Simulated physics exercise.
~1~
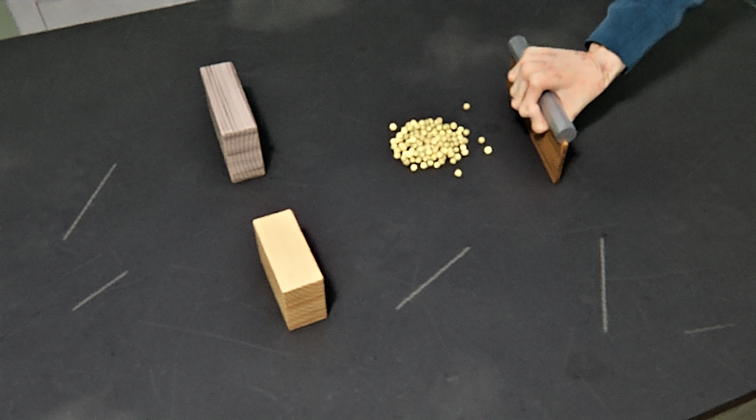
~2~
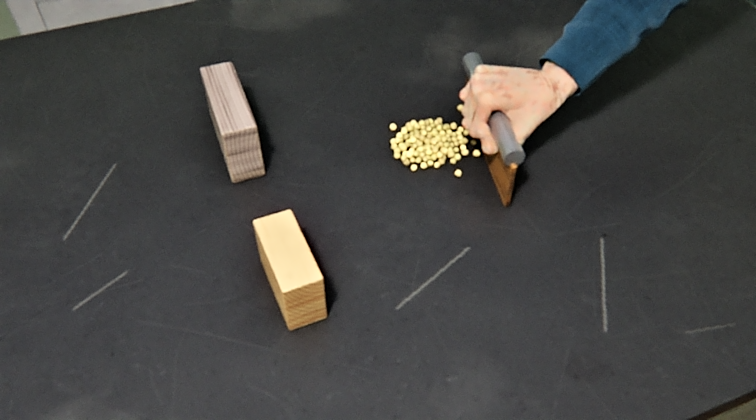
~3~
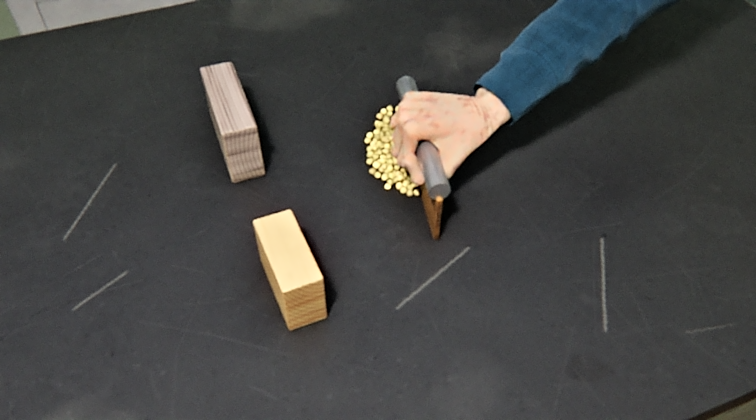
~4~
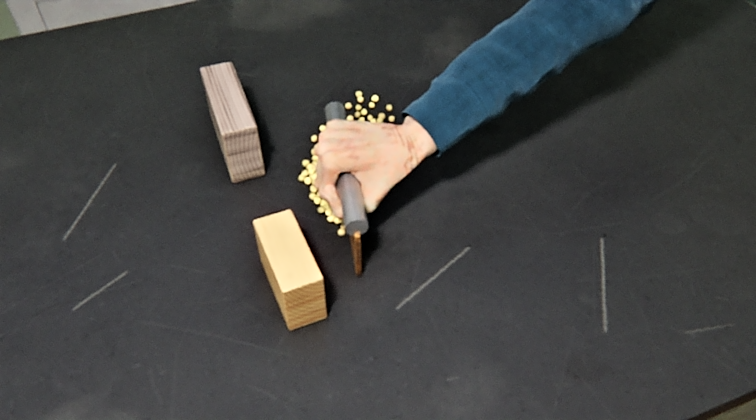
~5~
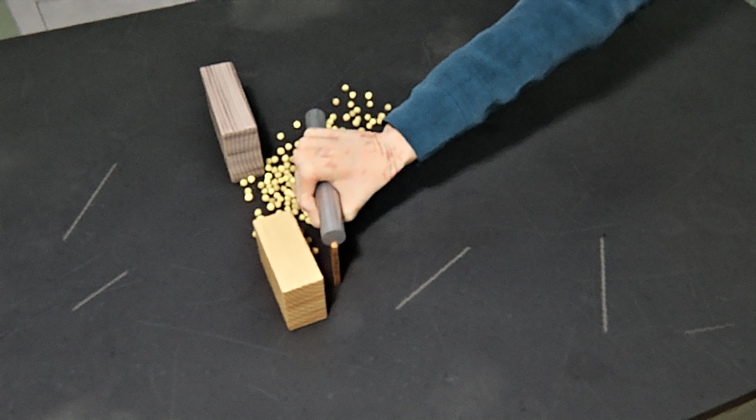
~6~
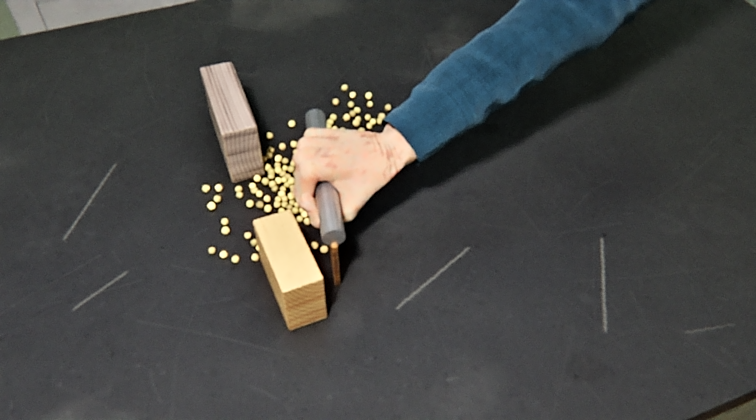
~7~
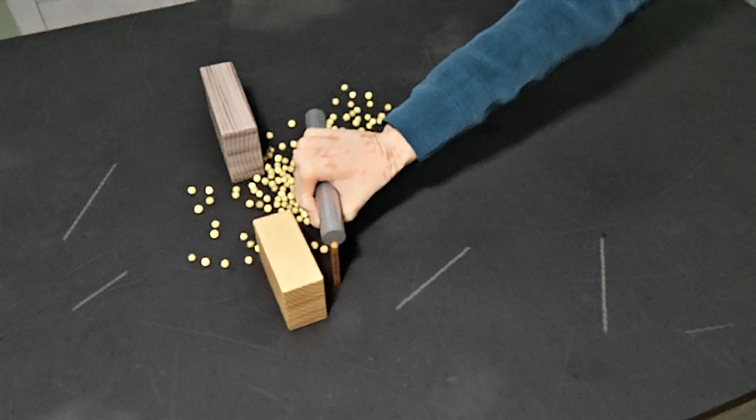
At the start, a pile of small pale yellow beans lies on a dark tabletop, with two wooden blocks standing to the left and a gap between them. A hand in a blue sleeve grips a grey handle with a thin brown blade and sweeps it left into the pile. The beans bunch up ahead of the scraper, while some trail off behind the hand. The scraper then stops close to the blocks, and a few beans roll through the gap. At the end, these lie scattered beyond it, while most remain on the near side, and the hand stays still.
